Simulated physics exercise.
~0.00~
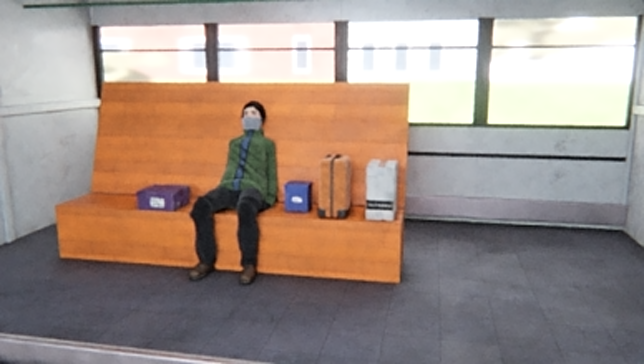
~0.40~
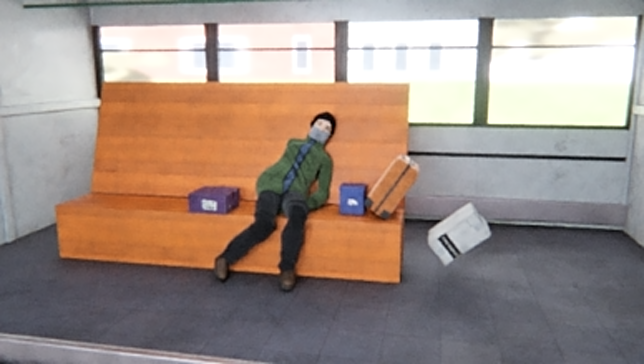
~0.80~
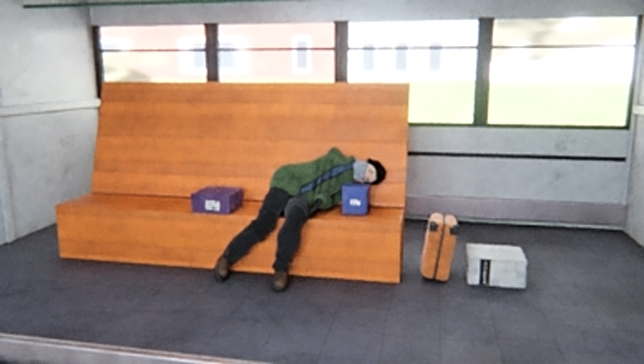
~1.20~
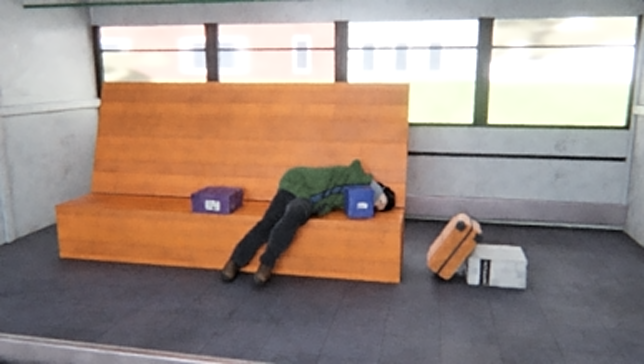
A sleeper slumps right along an orange bench as the orange case and white pack drop off.
